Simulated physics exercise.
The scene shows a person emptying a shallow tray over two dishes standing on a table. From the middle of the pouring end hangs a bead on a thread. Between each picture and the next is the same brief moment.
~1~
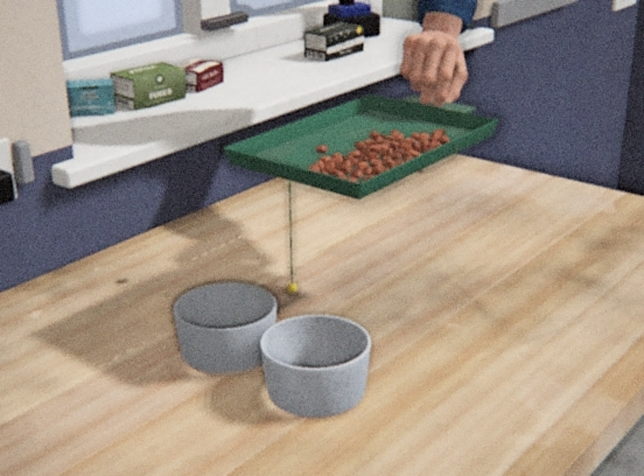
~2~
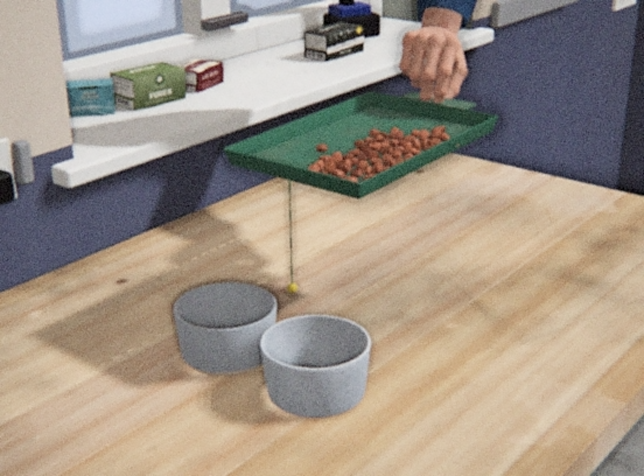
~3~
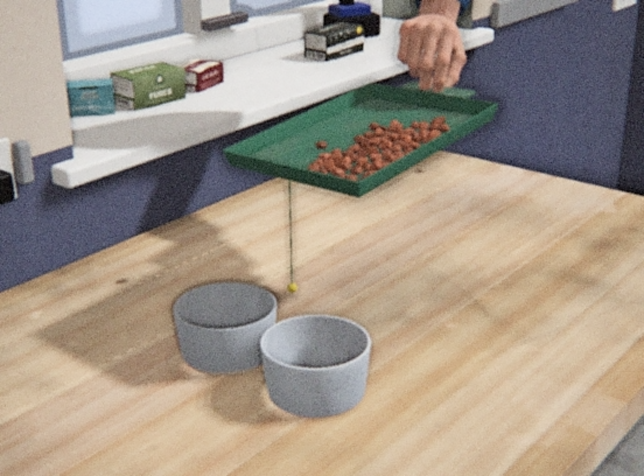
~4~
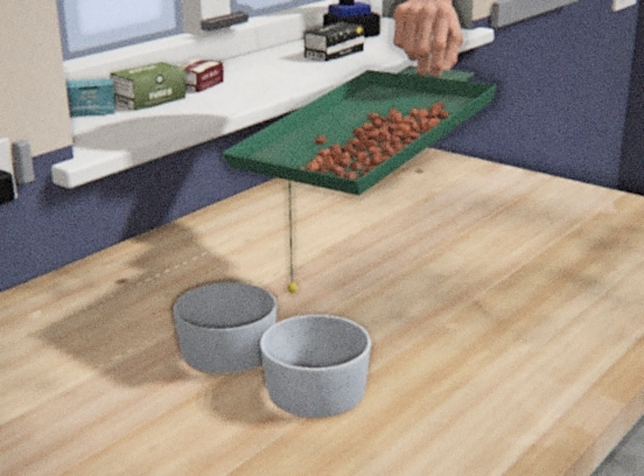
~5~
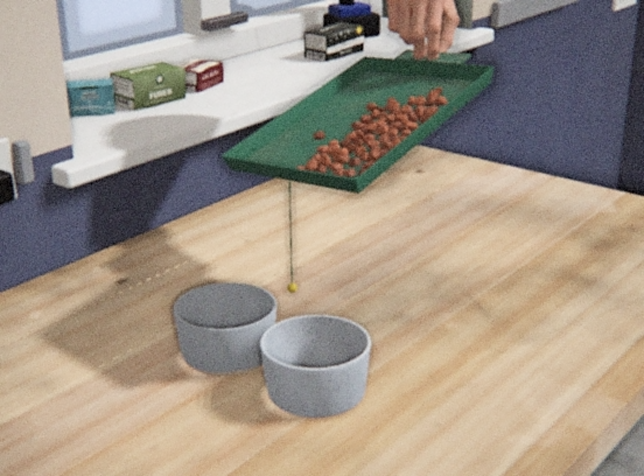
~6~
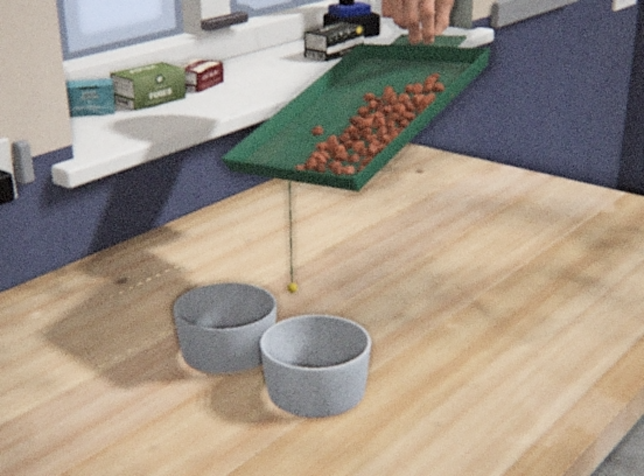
At a wooden table by a windowsill, a hand held a green tray of reddish-brown bits above two gray dishes, then gradually raised its far end, steepening the slope while the dishes stayed still.
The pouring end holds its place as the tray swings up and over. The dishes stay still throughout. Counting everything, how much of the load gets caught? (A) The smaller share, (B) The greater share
(B) The greater share.
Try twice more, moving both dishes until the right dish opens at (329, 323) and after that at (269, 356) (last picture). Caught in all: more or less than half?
Well, a majority share the first time and a minority share the next.
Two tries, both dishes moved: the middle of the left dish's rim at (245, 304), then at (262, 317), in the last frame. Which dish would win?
The one at left, then the one at left.
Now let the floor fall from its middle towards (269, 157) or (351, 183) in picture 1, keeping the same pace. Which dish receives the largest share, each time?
The left-side dish first and The right-side dish second.
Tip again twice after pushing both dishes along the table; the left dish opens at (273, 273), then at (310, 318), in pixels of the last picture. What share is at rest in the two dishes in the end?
Roughly 10 per cent, and 0 per cent.
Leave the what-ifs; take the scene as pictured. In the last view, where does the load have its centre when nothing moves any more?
I'd put the middle somewhere around (223, 341).
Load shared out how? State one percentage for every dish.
Left dish: Roughly 80 per cent; right dish: Roughly 0 per cent.
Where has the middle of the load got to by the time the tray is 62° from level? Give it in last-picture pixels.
Mark it at roughly (282, 155) in the final frame.
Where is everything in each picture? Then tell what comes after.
The first frame shows corners of the pouring end near (230, 147) and (359, 182), level; middle of the load near (387, 154), bits of crushed brick; left dish near (191, 345); right dish near (281, 385); bead on its thread near (292, 288).
The second frame shows corners of the pouring end near (230, 148) and (359, 181), level; middle of the load near (387, 152).
The third frame shows corners of the pouring end near (229, 149) and (358, 180), tipped barely, lowest at the left corner; middle of the load near (386, 147).
The fourth frame shows corners of the pouring end near (228, 152) and (357, 178), tipped a little, lowest at the left corner; middle of the load near (385, 139).
The fifth frame shows corners of the pouring end near (228, 154) and (355, 177), tipped a little, lowest at the left corner; middle of the load near (383, 131).
The sixth frame shows corners of the pouring end near (227, 157) and (353, 175), tipped clearly, lowest at the left corner; middle of the load near (381, 123); left dish near (191, 345); right dish near (281, 385).
Shortly afterwards, tray tipped steeply; all but a few on the tray; only a few in the air.
Next, tray tipped past a quarter turn; near a quarter on the tray; near a third in the left dish; a little outside both; near a quarter in the air.
Some moments later, tray tipped past a quarter turn; a little in the right dish; the bulk in the left dish; near a quarter outside both.
In the end, tray tipped past a quarter turn; a little in the right dish; the bulk in the left dish; near a quarter outside both.
